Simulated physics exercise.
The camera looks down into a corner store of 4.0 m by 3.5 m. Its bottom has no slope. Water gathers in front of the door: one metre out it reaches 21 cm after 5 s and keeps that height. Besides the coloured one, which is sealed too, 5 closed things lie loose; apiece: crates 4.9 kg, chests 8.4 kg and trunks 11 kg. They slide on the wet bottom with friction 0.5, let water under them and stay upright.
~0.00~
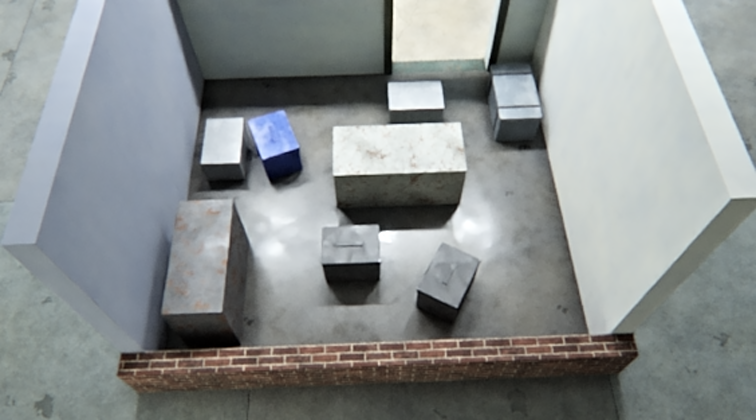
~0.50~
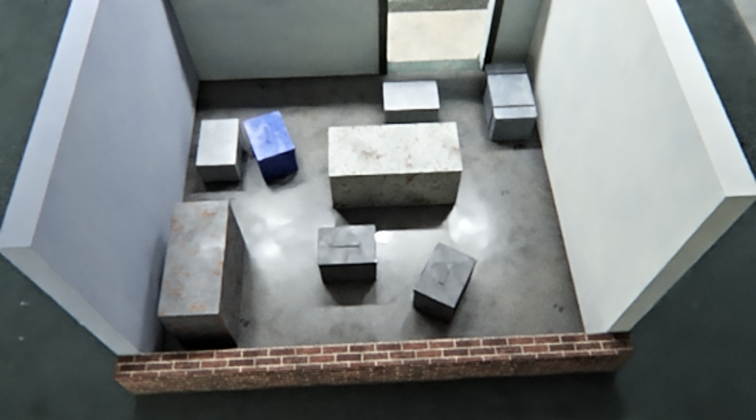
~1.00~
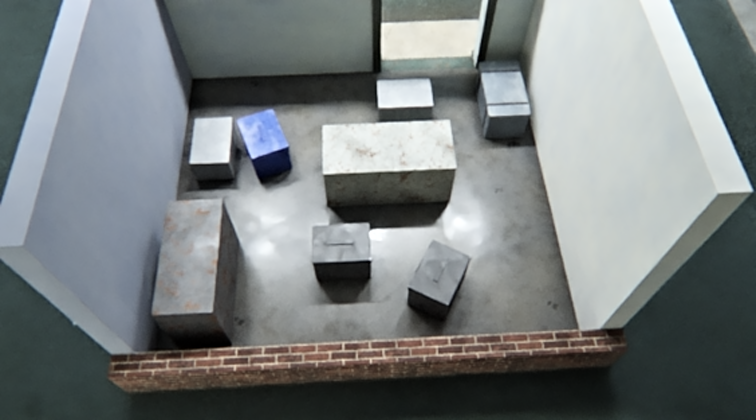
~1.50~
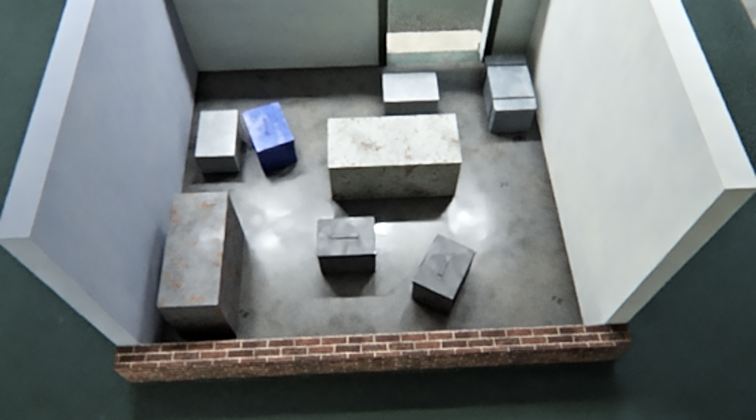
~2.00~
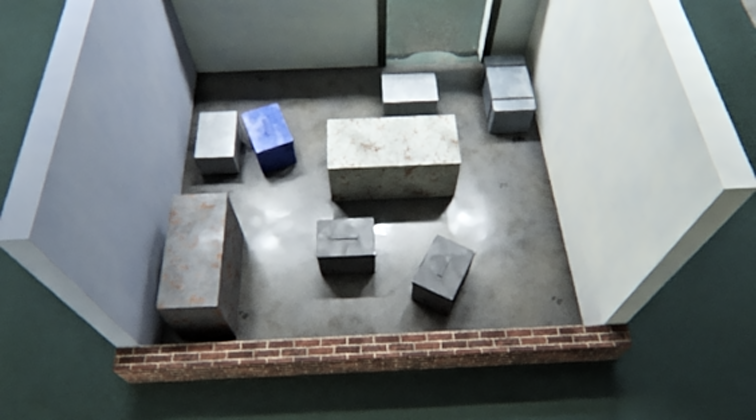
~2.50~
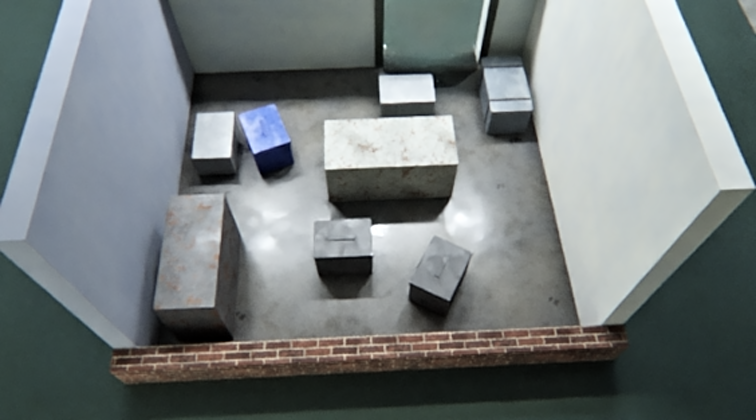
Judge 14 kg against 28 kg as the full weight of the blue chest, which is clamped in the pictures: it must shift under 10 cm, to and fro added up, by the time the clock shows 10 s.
Verdict: Only the higher weight holds it.
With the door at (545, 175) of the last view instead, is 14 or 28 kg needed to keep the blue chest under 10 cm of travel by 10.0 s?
In that case only the higher weight holds it.
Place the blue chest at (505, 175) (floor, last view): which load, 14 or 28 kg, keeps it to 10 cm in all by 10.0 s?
Neither is enough.
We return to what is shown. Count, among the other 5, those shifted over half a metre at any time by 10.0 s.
That makes 3.
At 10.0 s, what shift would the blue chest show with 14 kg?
Roughly 50 cm.
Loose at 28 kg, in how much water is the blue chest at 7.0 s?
About 4 cm.
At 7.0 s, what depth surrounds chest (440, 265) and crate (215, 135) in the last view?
Roughly 3 and 0 cm.
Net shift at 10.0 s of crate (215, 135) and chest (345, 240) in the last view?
In turn: 60 cm, 30 cm.
After 3.5 s the blue chest would be 0 cm from its start with 14 kg and 0 cm from its start with 28 kg; 0 cm of water round it then.
After 4.5 s the blue chest would be 0 cm from its start with 14 kg and 0 cm from its start with 28 kg; 0 cm of water round it then.
After 7.0 s the blue chest would be 10 cm from its start with 14 kg and 0 cm from its start with 28 kg; 4 cm of water round it then.
After 10.0 s the blue chest would be 51 cm from its start with 14 kg and 0 cm from its start with 28 kg; 7 cm of water round it then.
